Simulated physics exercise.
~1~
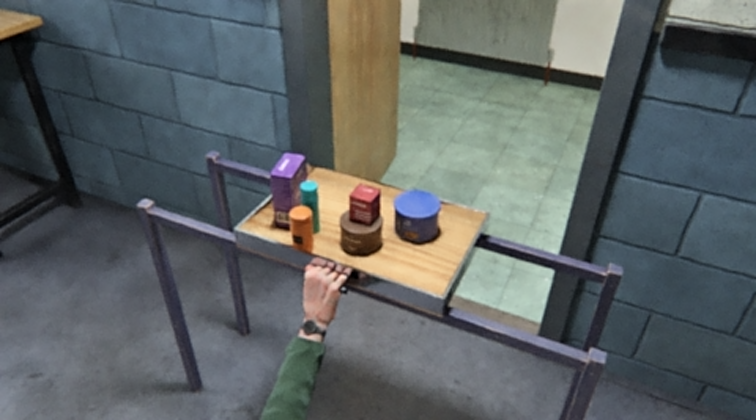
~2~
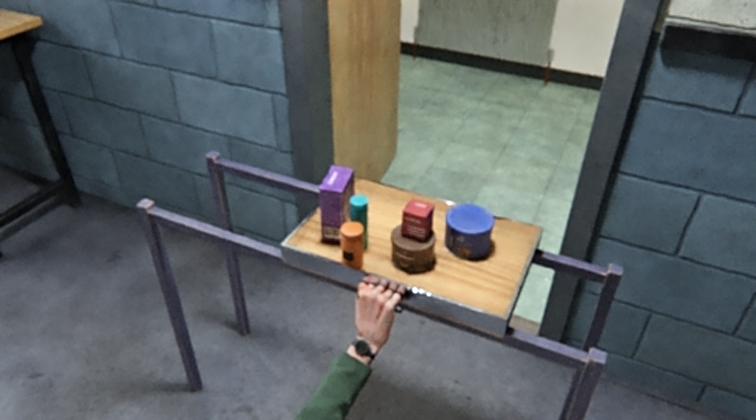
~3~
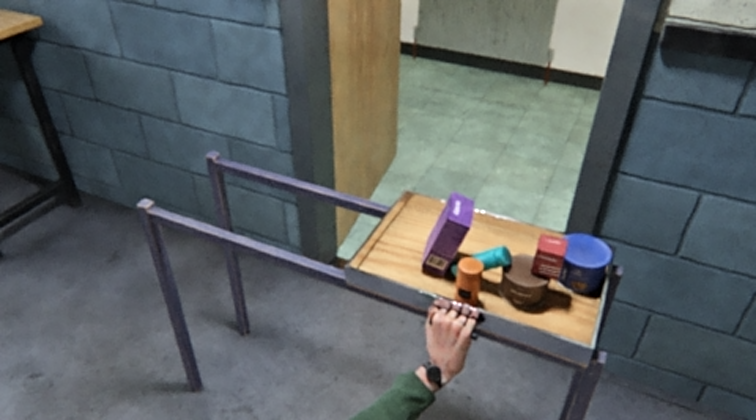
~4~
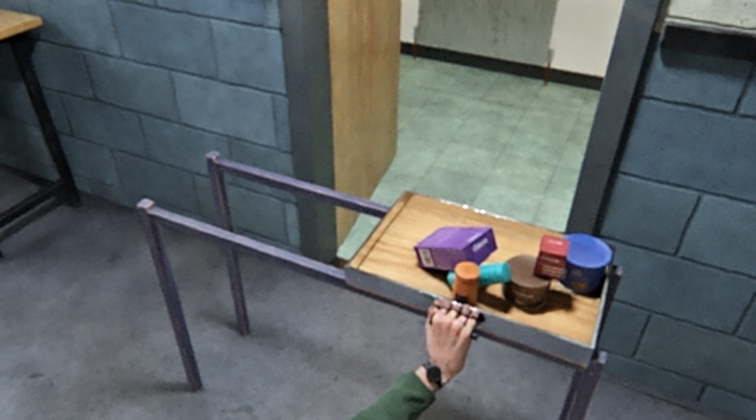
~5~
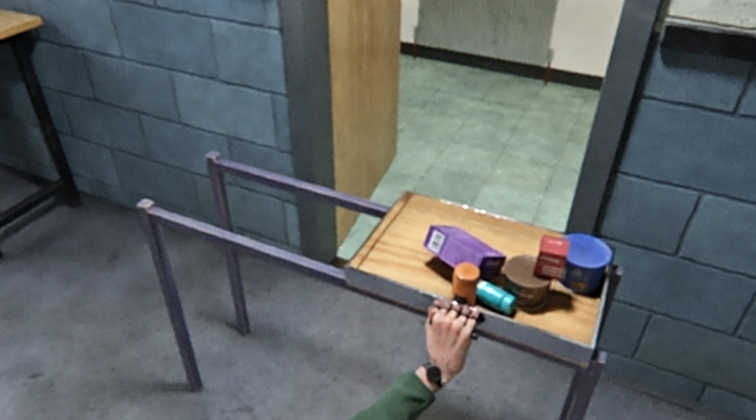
The clip opens on a wooden tray resting on a dark metal frame, holding a purple packet, a turquoise shaker, an orange shaker, a red carton, a brown tub and a blue tub. A hand in a green sleeve grips the near edge as the tray slides right. It reaches the right end of the frame and stays there, the purple packet and turquoise shaker leaning over. The packet then topples onto its side, and the turquoise shaker goes down beside the orange one. At the end both lie on the tray, while the others have shifted but not toppled.
